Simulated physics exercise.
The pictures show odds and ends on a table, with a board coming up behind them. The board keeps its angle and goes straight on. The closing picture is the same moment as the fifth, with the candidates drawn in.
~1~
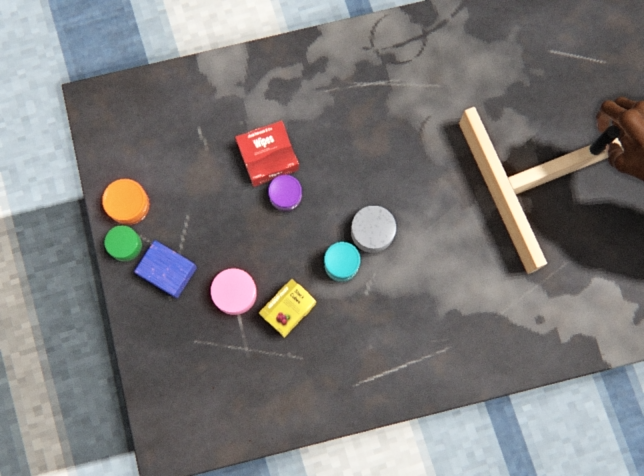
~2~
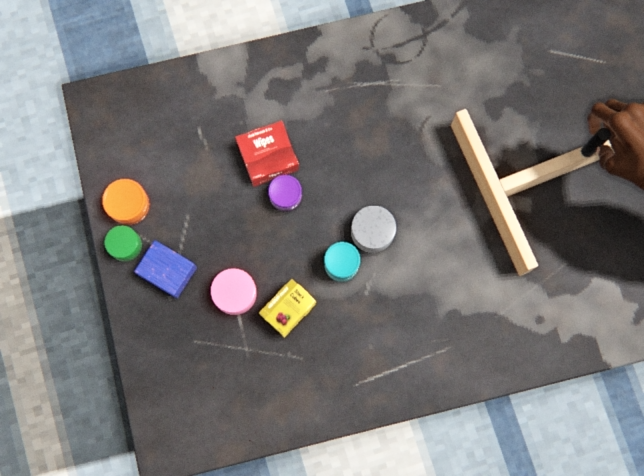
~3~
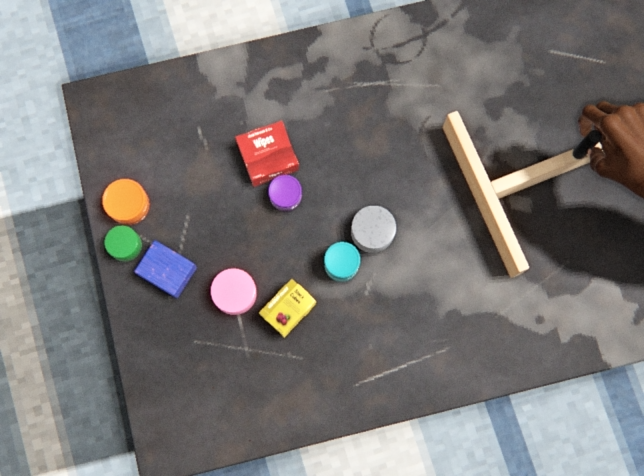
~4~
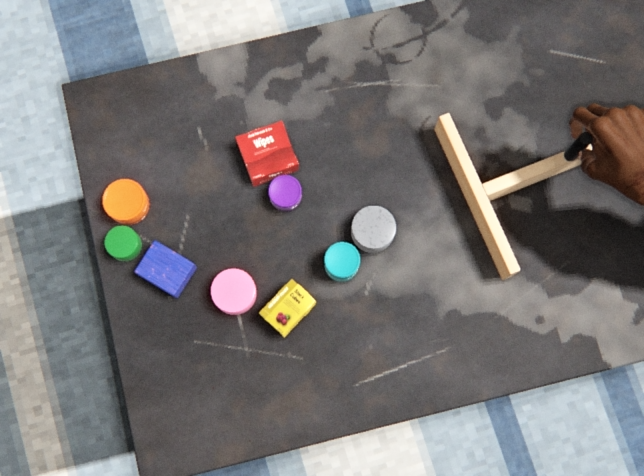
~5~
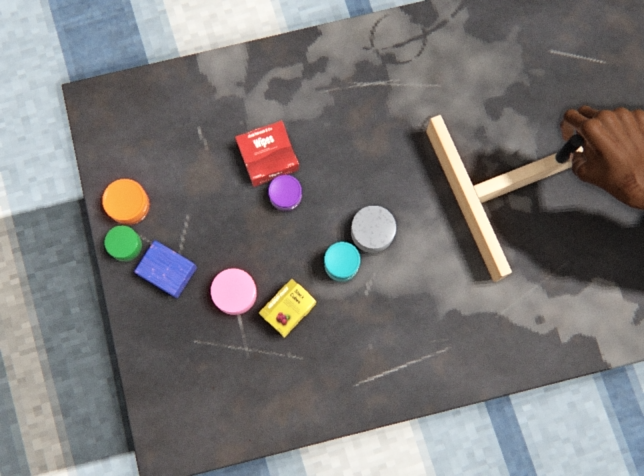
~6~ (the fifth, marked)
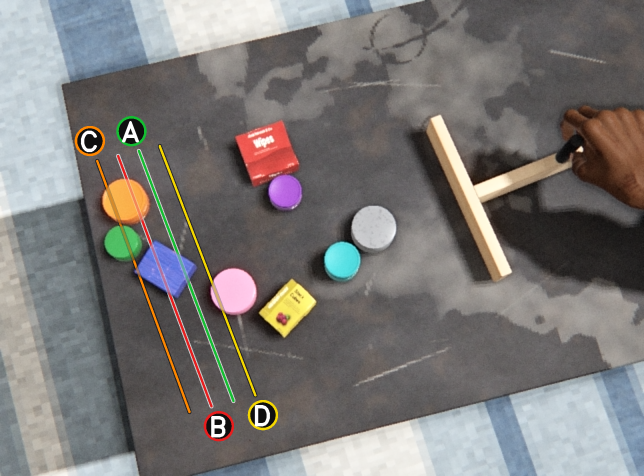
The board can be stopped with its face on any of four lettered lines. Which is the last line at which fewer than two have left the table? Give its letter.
It should halt at B.
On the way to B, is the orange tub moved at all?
By then, yes.
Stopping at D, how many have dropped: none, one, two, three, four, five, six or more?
The count is none.
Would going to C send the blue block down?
Yes.
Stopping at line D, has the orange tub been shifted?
No.
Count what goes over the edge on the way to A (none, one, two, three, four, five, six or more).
In all, none.
On the marked copy, A at (185, 272); B at (163, 278); C at (142, 283); D at (206, 267).
With B. Early on, board (362, 220); turquoise jar (327, 277); grey pot (336, 240).
Further on, board (251, 247); pink pot (207, 310); yellow packet (235, 348).
At the end, board (161, 269); green pot (94, 239); blue block (113, 277); none fallen.
As for the rest, A is within the limit but short; C drops three; D is within the limit but short.
